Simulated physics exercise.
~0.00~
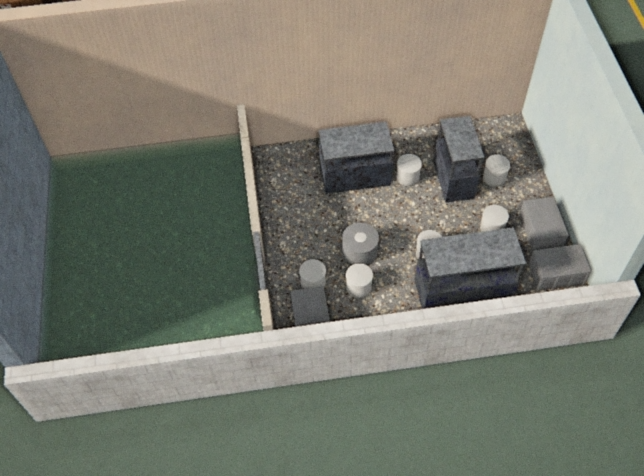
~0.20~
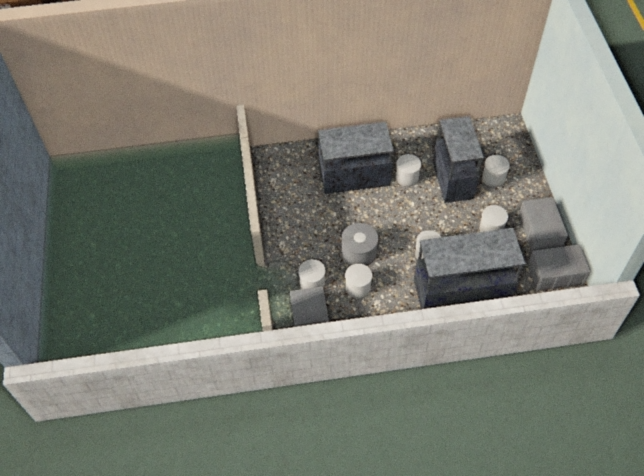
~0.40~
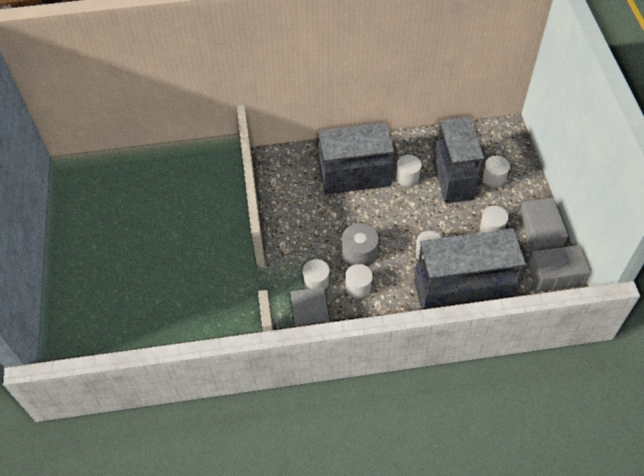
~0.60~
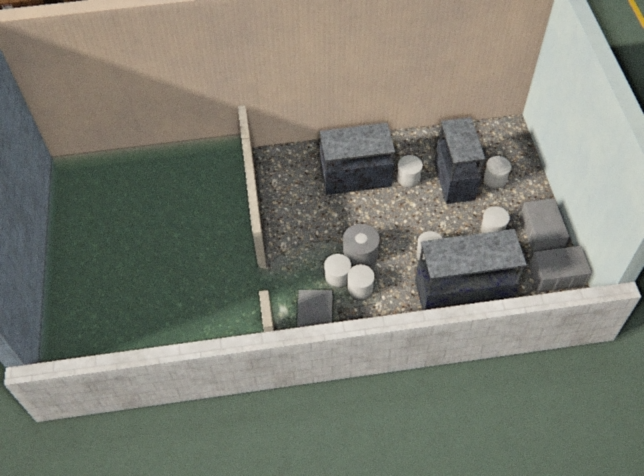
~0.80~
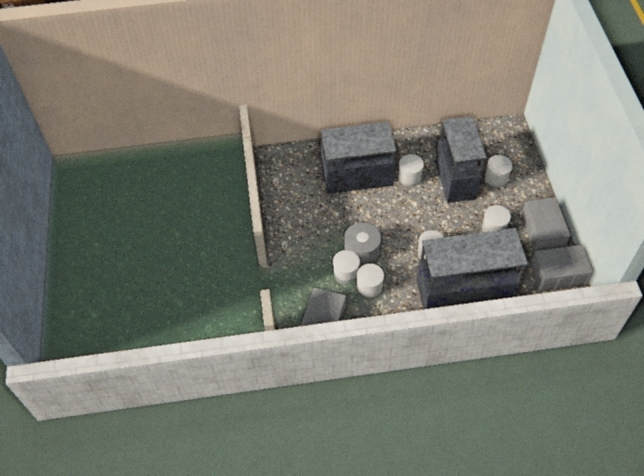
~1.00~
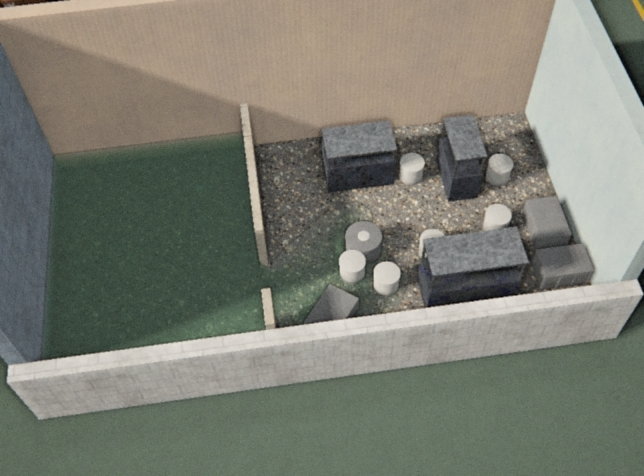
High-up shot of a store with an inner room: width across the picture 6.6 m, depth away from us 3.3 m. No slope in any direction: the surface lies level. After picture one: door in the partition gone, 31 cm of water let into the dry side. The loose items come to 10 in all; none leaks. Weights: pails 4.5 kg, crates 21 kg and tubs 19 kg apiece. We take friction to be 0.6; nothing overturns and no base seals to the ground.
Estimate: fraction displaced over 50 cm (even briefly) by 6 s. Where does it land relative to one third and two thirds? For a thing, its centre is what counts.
It lands at two thirds or beyond.
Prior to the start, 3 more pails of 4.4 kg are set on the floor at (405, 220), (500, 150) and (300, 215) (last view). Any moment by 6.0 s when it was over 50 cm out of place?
The first is higher, the second lower, the third lower.
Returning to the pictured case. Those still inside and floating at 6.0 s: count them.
That would be 7 of them.
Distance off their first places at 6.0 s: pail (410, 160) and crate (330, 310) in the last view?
That comes to 80 cm for the first and 100 cm for the second.
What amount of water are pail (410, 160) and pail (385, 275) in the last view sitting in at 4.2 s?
I'd estimate 5 cm for the first and 9 cm for the second.
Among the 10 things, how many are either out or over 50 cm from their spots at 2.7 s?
By that point, 4.
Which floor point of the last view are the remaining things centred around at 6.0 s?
About (472, 195).
After 1.4 s 2 of 10 are over 50 cm from their spots; 1 afloat.
After 2.7 s 4 of 10 are over 50 cm from their spots; 3 afloat.
After 4.2 s 5 of 10 are over 50 cm from their spots; 4 afloat.
After 6.0 s 8 of 10 are over 50 cm from their spots, and 8 have been at some point; 7 afloat.
